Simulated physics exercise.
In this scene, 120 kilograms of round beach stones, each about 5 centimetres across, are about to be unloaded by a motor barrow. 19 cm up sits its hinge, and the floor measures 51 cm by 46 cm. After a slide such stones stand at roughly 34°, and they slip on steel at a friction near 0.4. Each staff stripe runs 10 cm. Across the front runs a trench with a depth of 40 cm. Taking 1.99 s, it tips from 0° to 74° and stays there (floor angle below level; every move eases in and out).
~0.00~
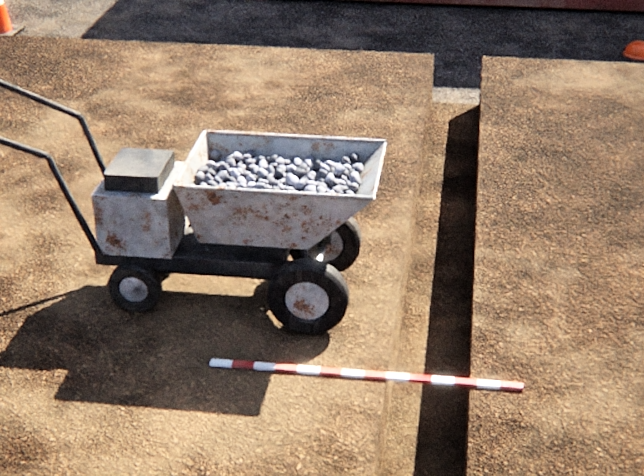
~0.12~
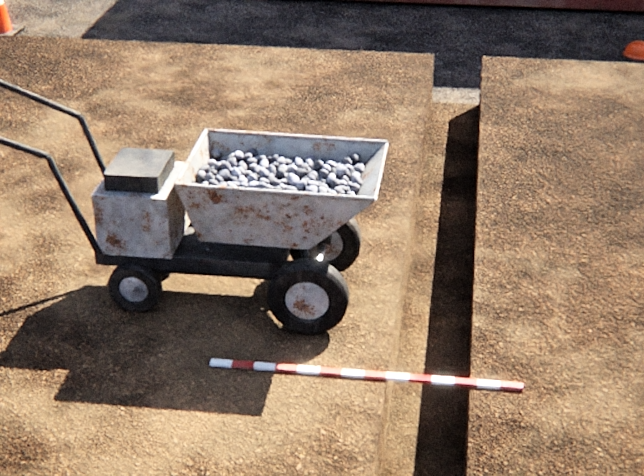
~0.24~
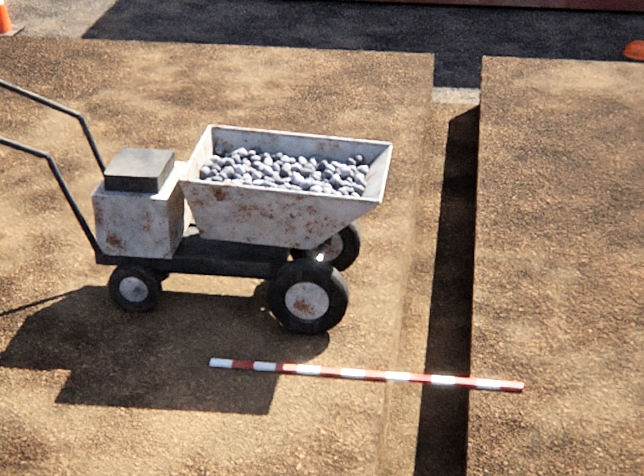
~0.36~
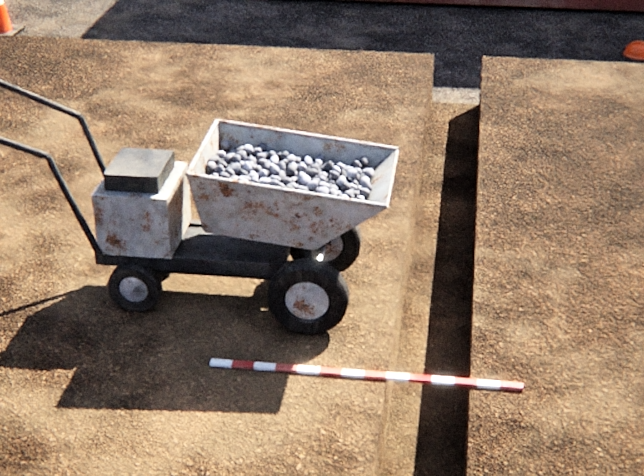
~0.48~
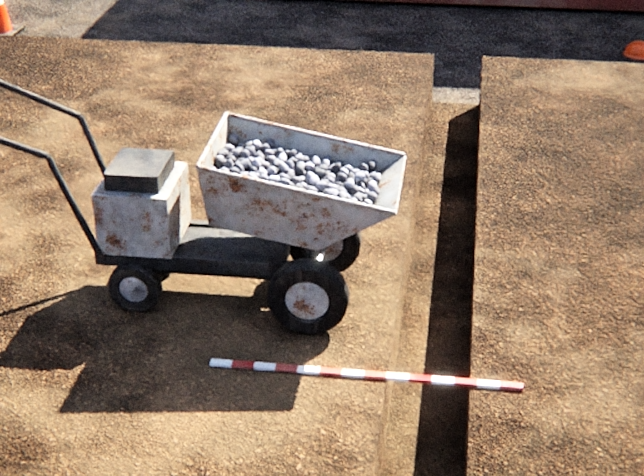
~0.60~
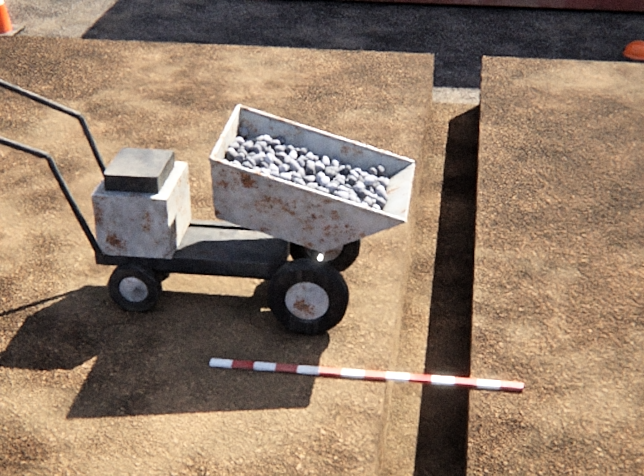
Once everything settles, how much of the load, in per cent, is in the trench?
Once it settles, about 57 per cent of the load is there.
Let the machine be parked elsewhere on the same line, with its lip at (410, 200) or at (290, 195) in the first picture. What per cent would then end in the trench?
About 0 per cent first, then about 75 per cent.
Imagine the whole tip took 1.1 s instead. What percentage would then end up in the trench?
Estimate: About 55 %.
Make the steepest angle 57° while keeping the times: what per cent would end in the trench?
Some 60 in a hundred, I'd say.
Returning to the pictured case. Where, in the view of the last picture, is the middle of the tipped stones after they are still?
Their centre sits close to (464, 357).
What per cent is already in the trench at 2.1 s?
Around 35 per cent of it, at that instant.
After 1.5 s the floor is at 62°; 95 % in the skip, 5 % in the trench, 1 % past the trench; the foremost stones are at (476, 301).
After 2.1 s the floor is at 74°; 20 % in the skip, 37 % in the trench, 43 % past the trench; the foremost stones are at (615, 315).
After 2.4 s the floor is at 74°; 2 % in the skip, 54 % in the trench, 44 % past the trench; the foremost stones are past the picture's edge.
After 4.4 s the floor is at 74°; 0 % in the skip, 57 % in the trench, 43 % past the trench; the foremost stones are past the picture's edge.
